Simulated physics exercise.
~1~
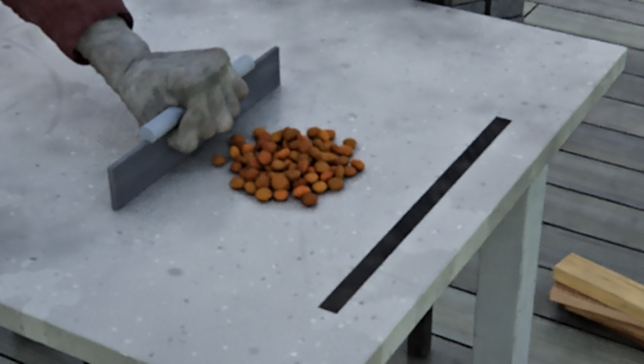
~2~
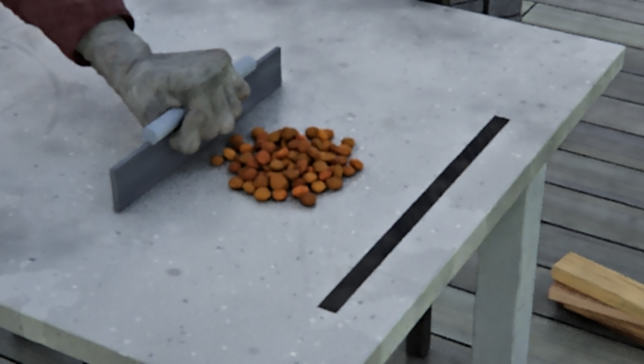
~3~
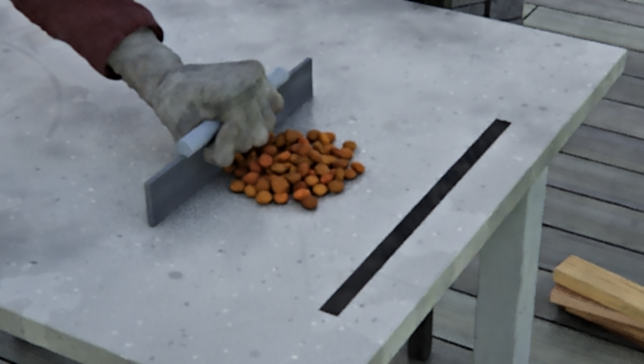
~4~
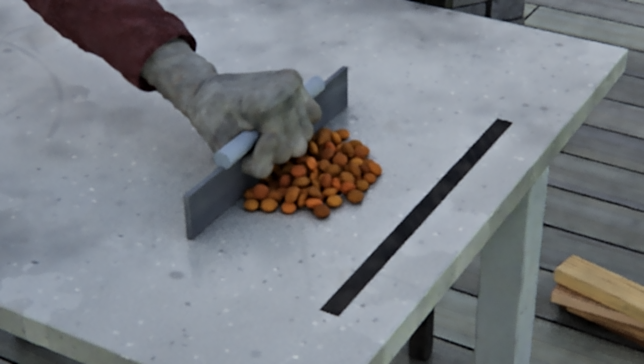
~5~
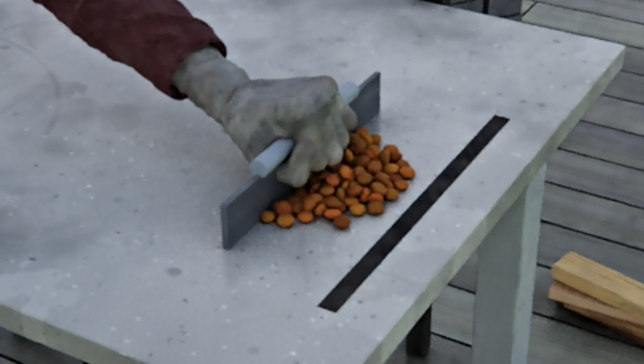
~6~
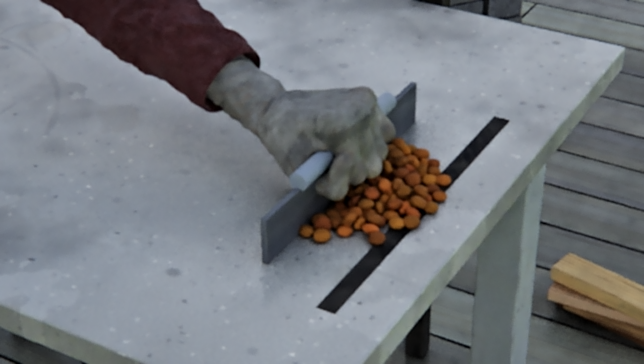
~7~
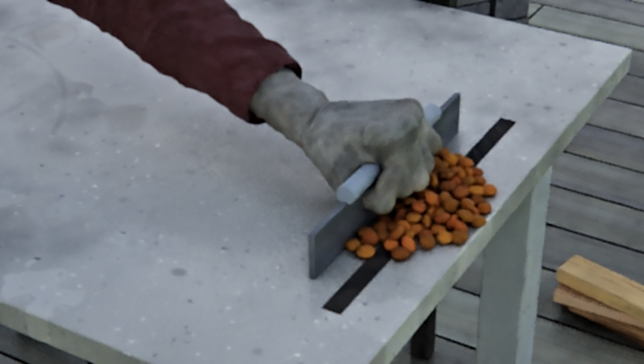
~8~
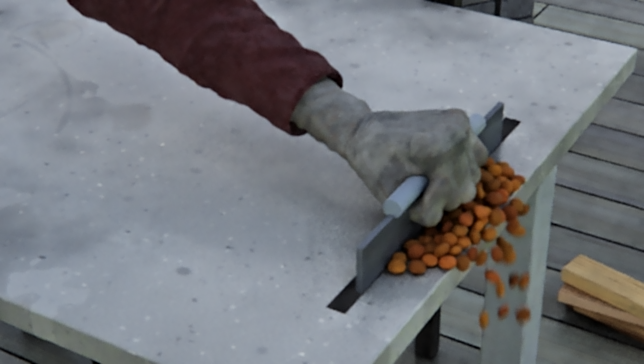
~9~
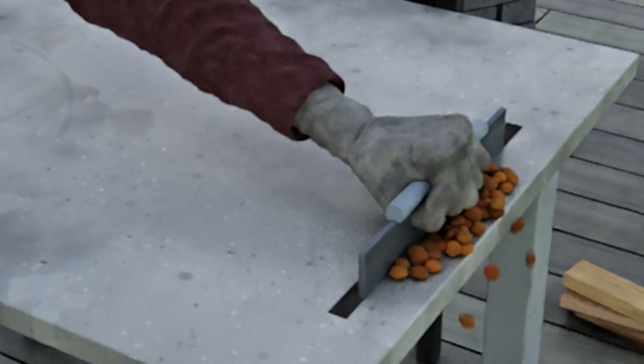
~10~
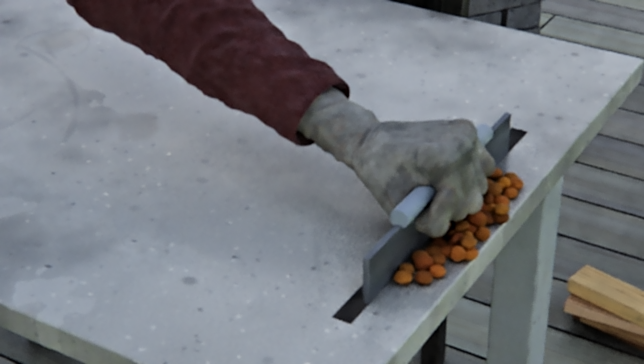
The footage shows a gloved hand using a flat scraper to push a pile of small orange-brown pieces rightward across a pale tabletop, stopping at a black tape line near the edge as some pieces fall off and the rest stay heaped against the blade.
